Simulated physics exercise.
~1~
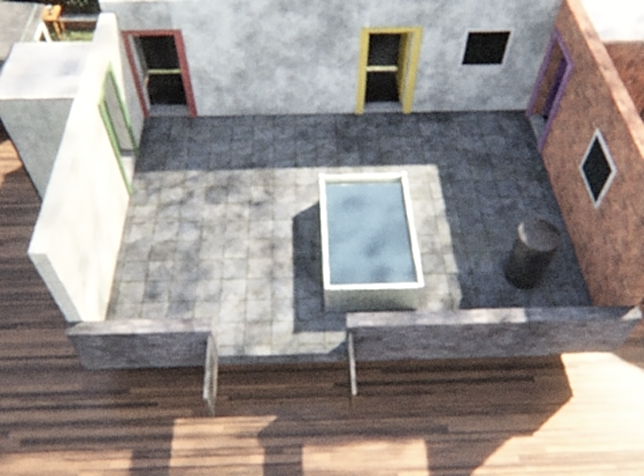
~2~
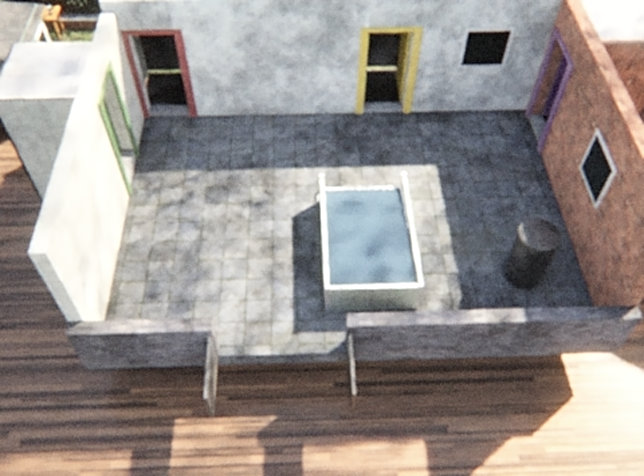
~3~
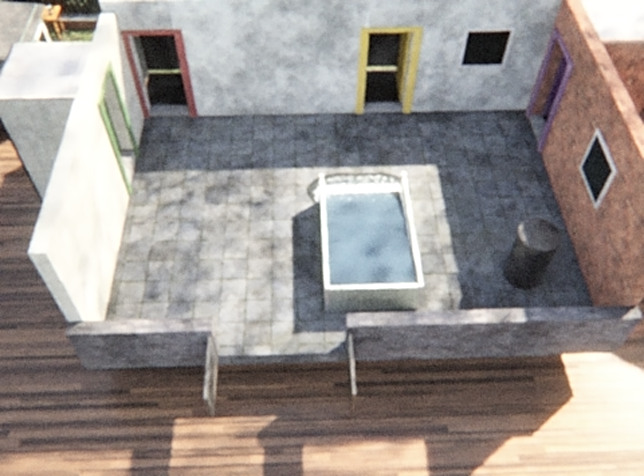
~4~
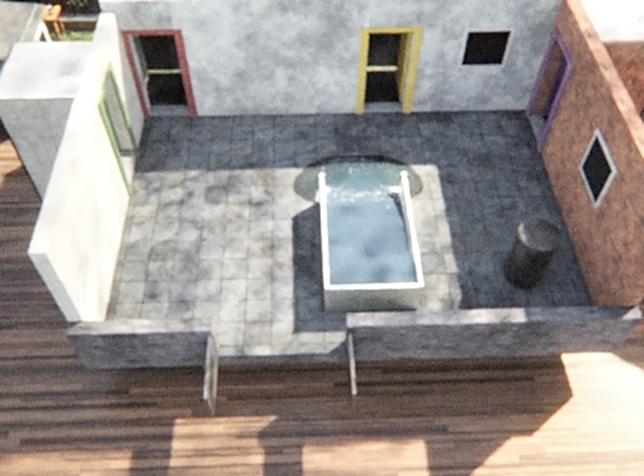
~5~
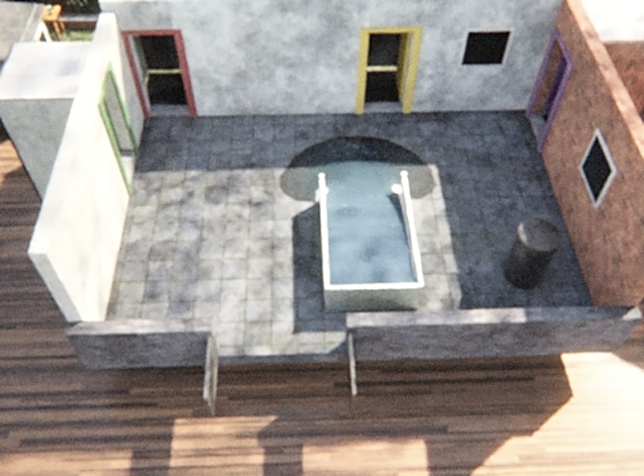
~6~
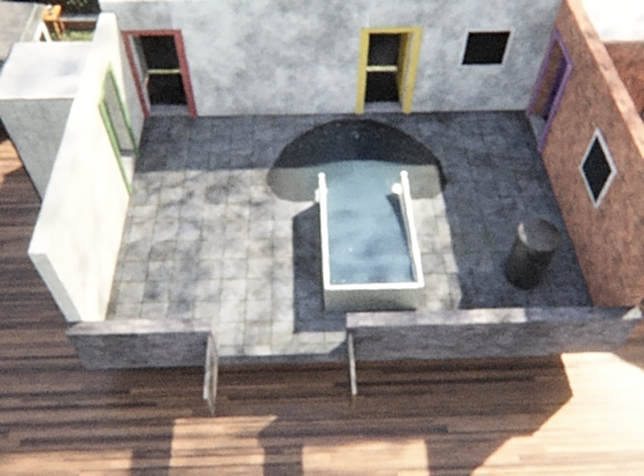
Water pouring from the far side of a rectangular open tank, spreading in a widening fan across a walled yard's grey floor.
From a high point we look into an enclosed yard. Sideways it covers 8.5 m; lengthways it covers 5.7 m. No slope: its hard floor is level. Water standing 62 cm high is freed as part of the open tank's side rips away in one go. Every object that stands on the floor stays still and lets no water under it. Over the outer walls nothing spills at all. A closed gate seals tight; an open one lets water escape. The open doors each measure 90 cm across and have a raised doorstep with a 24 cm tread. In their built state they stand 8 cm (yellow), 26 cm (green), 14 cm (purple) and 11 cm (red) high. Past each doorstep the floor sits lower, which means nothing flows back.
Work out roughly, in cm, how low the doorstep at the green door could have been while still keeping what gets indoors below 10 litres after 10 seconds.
No lower than about 9.5 cm.
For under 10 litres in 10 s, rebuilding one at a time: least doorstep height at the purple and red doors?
About 16 cm at purple and 14.0 cm at red.
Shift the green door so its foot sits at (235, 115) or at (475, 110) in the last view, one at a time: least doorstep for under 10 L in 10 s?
In turn: Roughly 9.0 cm, roughly 8.0 cm.
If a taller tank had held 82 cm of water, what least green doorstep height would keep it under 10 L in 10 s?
Minimum height: Approx. 14.0 cm.
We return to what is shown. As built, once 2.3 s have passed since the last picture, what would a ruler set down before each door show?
Door by door in centimetres - yellow 23, green 0, purple 15, red 7.
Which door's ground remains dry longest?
The answer is the green door.
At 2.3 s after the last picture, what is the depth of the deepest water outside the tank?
Up to some 26 centimetres, I'd say.
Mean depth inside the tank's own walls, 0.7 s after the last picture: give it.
Average depth: Approx. 36 cm.
Then, 0.7 s after the last picture water covers 20 % of the floor, deepest (32 cm) near (341, 116); it has not reached the green door.
Then, 2.3 s after the last picture water covers 35 % of the floor, deepest (26 cm) near (144, 120); it has not reached the green door.
Then, 9.3 s after the last picture water covers 95 % of the floor, deepest (8 cm) near (359, 339); 5 cm at the green door, 0 litres in over its 26 cm doorstep.
At the green door as built, the water peaked near 14 cm, 3.3 s after the last picture.
Run again over the same 10 s with other heights there, 17 litres in over 8.5 cm, 4 litres over 11.5 cm. The limit of 10 litres is kept from about 9.5 cm up.
